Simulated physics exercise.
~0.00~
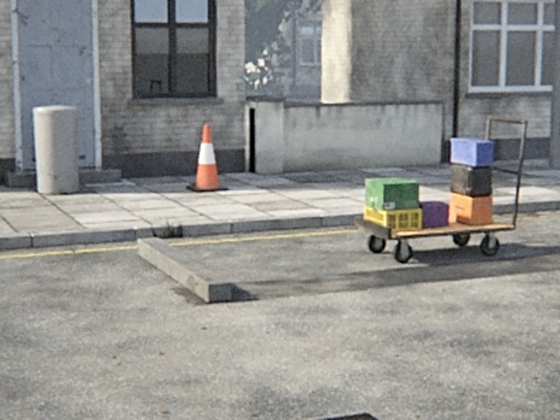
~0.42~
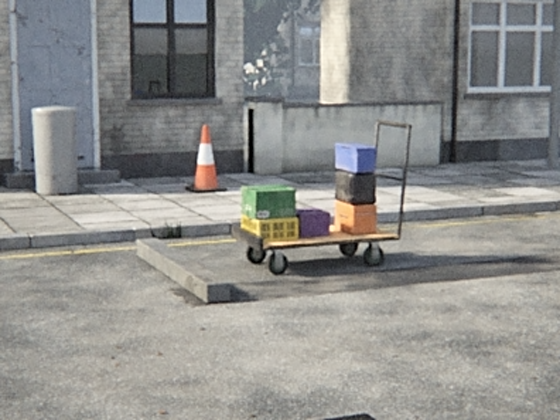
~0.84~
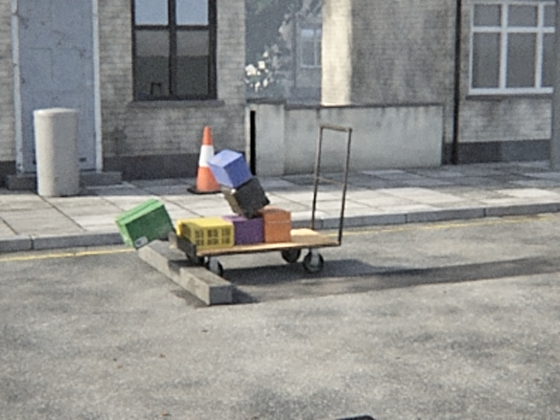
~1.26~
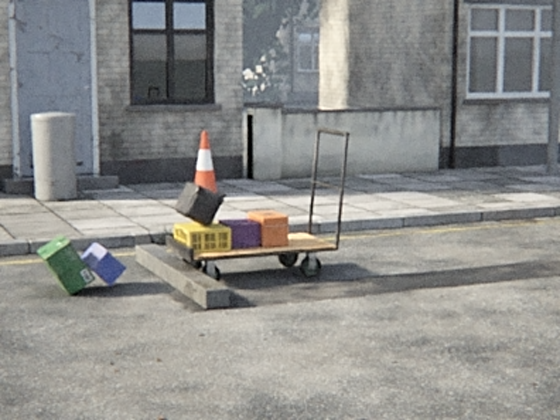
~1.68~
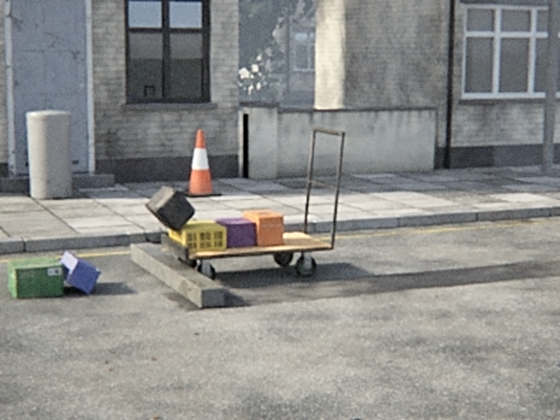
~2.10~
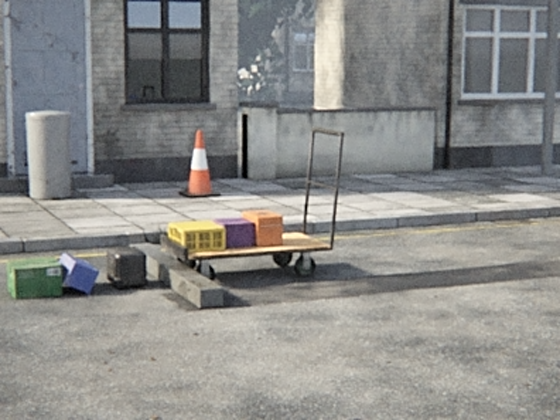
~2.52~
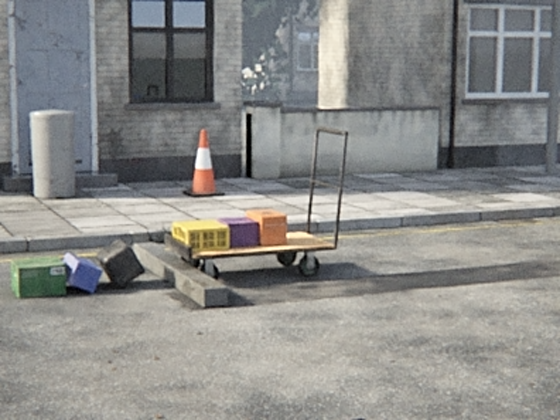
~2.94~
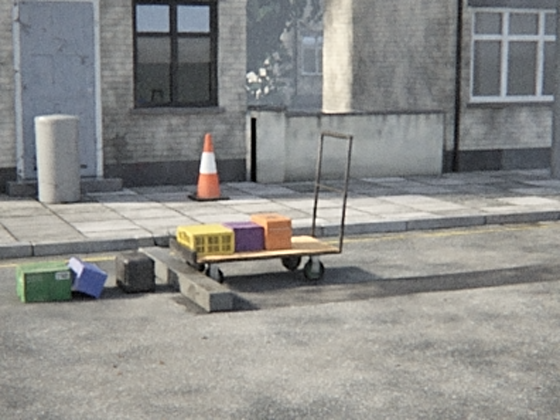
A flatbed trolley loaded with colourful boxes rolls left along a grey road towards a low concrete kerb, seen from across the street by a slightly swaying camera. Green and yellow boxes sit stacked at its front, a purple one lies behind them, and blue, black and orange ones are piled near the handle. Behind stand a traffic cone, a bollard and brick buildings. The trolley stops at the kerb, and the green box pitches over it, followed by the tumbling blue one. The black box tips across the yellow crate, then drops beyond too. Yellow, purple and orange remain aboard.
